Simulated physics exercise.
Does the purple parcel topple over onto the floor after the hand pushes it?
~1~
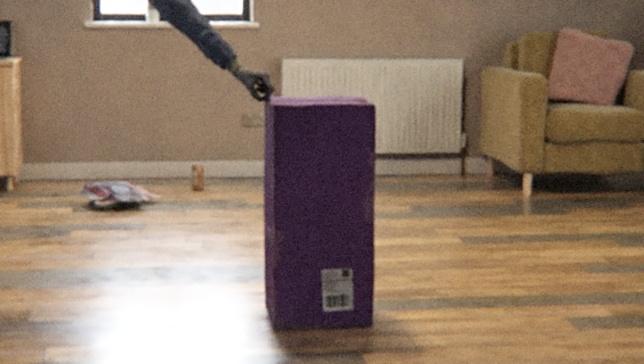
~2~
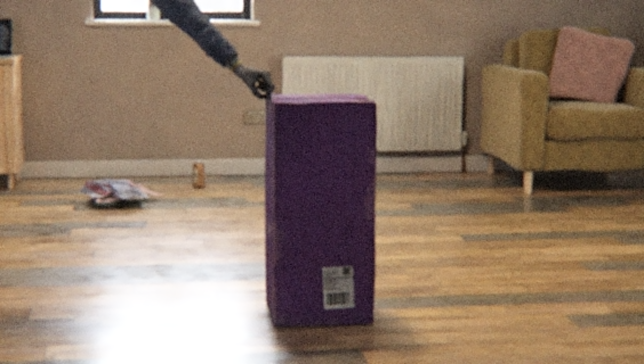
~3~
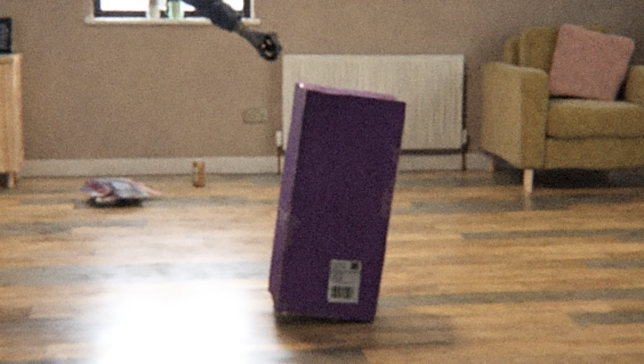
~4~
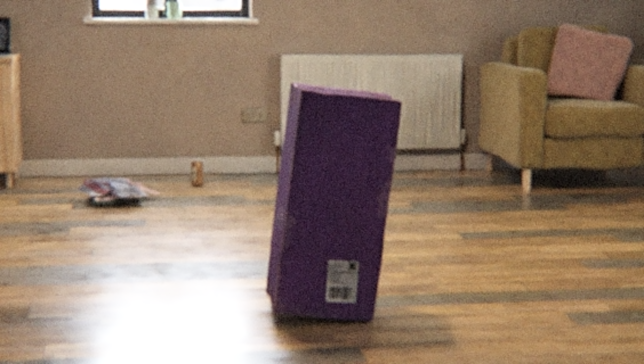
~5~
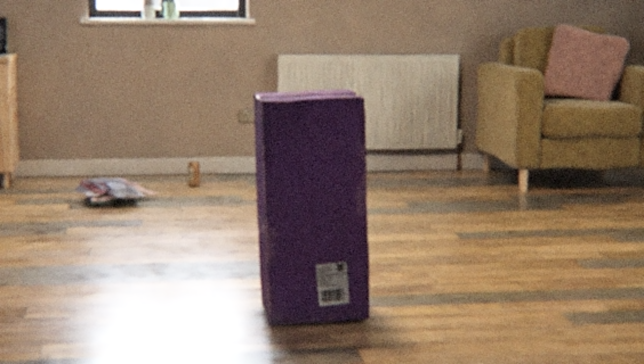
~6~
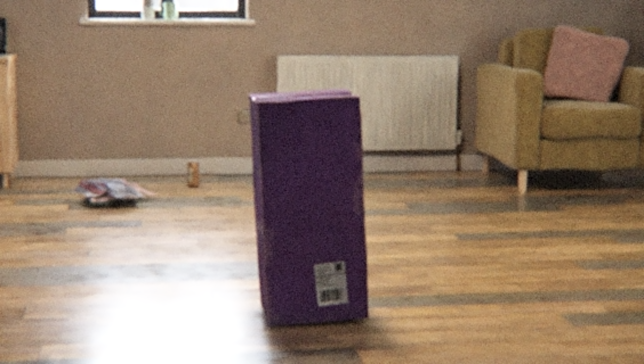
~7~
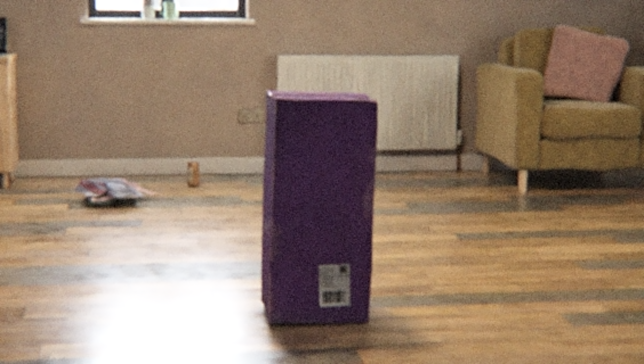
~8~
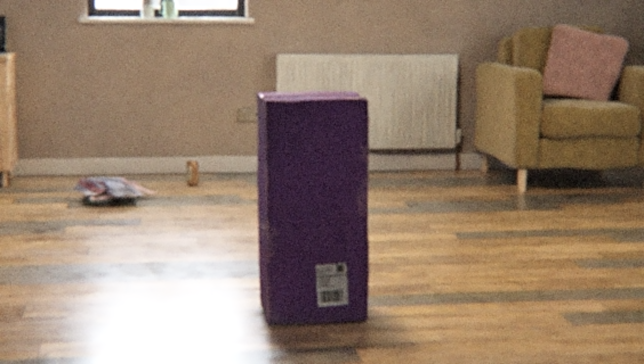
No, it rocks from side to side after the push but ends up standing upright on its base.
